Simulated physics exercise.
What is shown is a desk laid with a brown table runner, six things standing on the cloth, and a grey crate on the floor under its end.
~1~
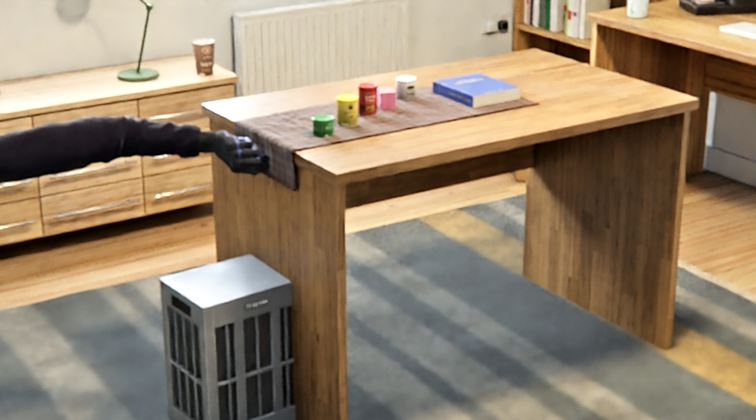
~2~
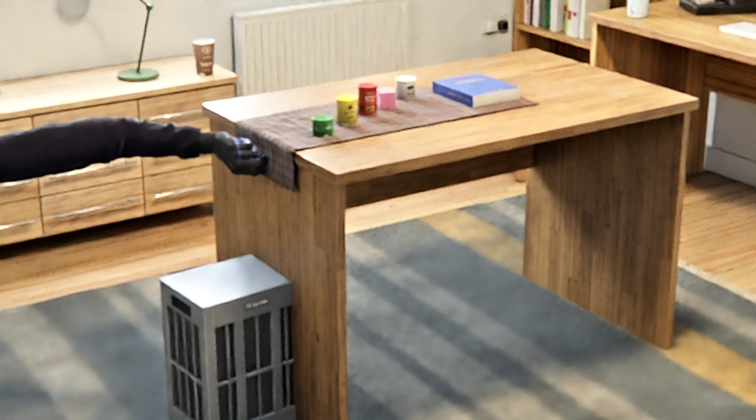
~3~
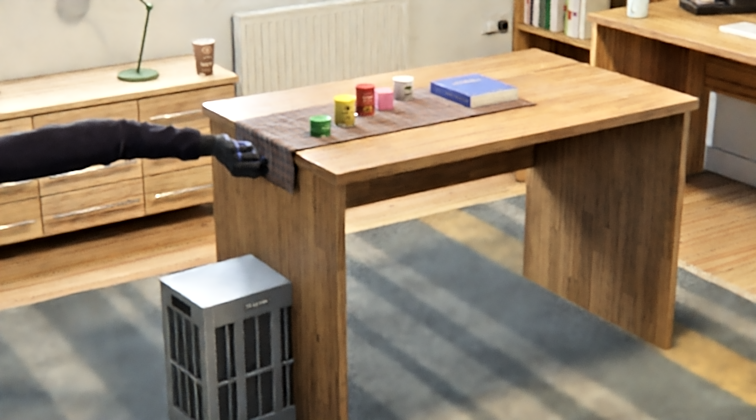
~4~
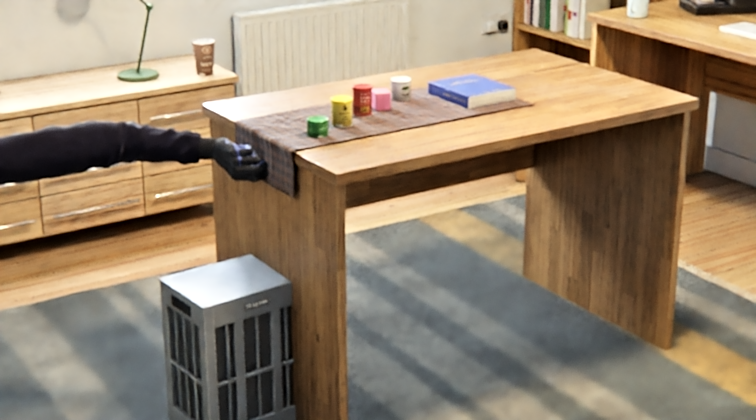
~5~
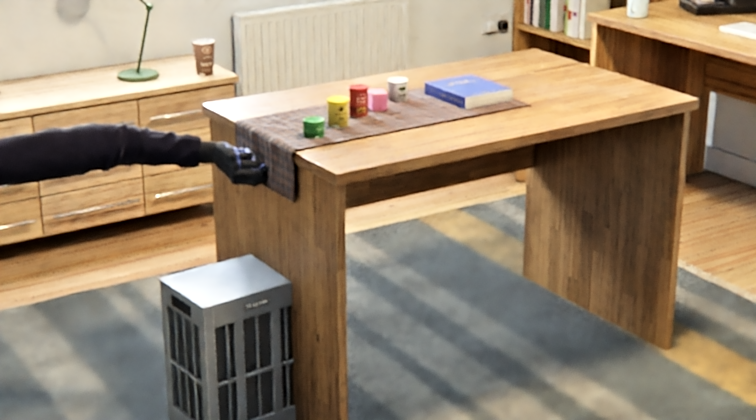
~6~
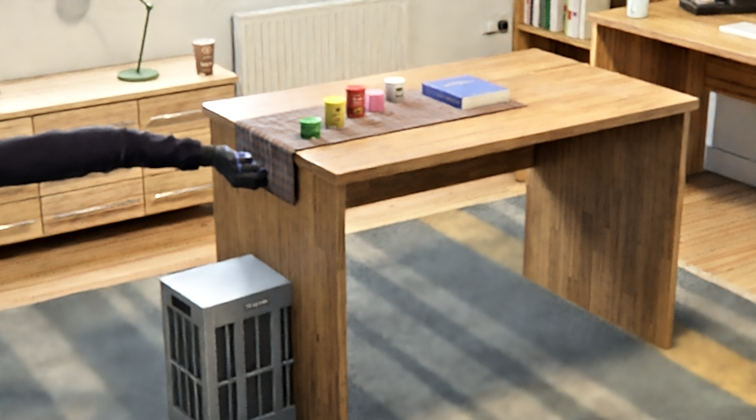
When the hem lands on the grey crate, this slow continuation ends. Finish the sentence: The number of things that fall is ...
The number of things that fall is two.
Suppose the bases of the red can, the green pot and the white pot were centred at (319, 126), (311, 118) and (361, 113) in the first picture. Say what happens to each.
In the end the red can gets dislodged, while the green pot gets dislodged and the white pot rides it out.
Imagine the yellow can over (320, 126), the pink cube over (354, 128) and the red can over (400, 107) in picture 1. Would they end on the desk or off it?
The yellow can ends up off, the pink cube ends up off, the red can stays put.
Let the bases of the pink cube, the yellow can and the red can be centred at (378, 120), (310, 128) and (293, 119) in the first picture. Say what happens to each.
You'd see the pink cube hang on, the yellow can go down and the red can go down.
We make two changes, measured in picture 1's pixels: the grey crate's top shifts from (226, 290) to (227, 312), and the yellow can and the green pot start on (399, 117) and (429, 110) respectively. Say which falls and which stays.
Yellow can stays, green pot stays.
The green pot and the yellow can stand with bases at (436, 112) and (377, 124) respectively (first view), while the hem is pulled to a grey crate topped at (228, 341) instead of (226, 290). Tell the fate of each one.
Result: Green pot still there, yellow can gone.
Early on, hem near (265, 225); green pot gone.
Midway, hem on the crate; green pot and yellow can gone.
Finally, hem on the crate; green pot and yellow can gone. The answer is two.
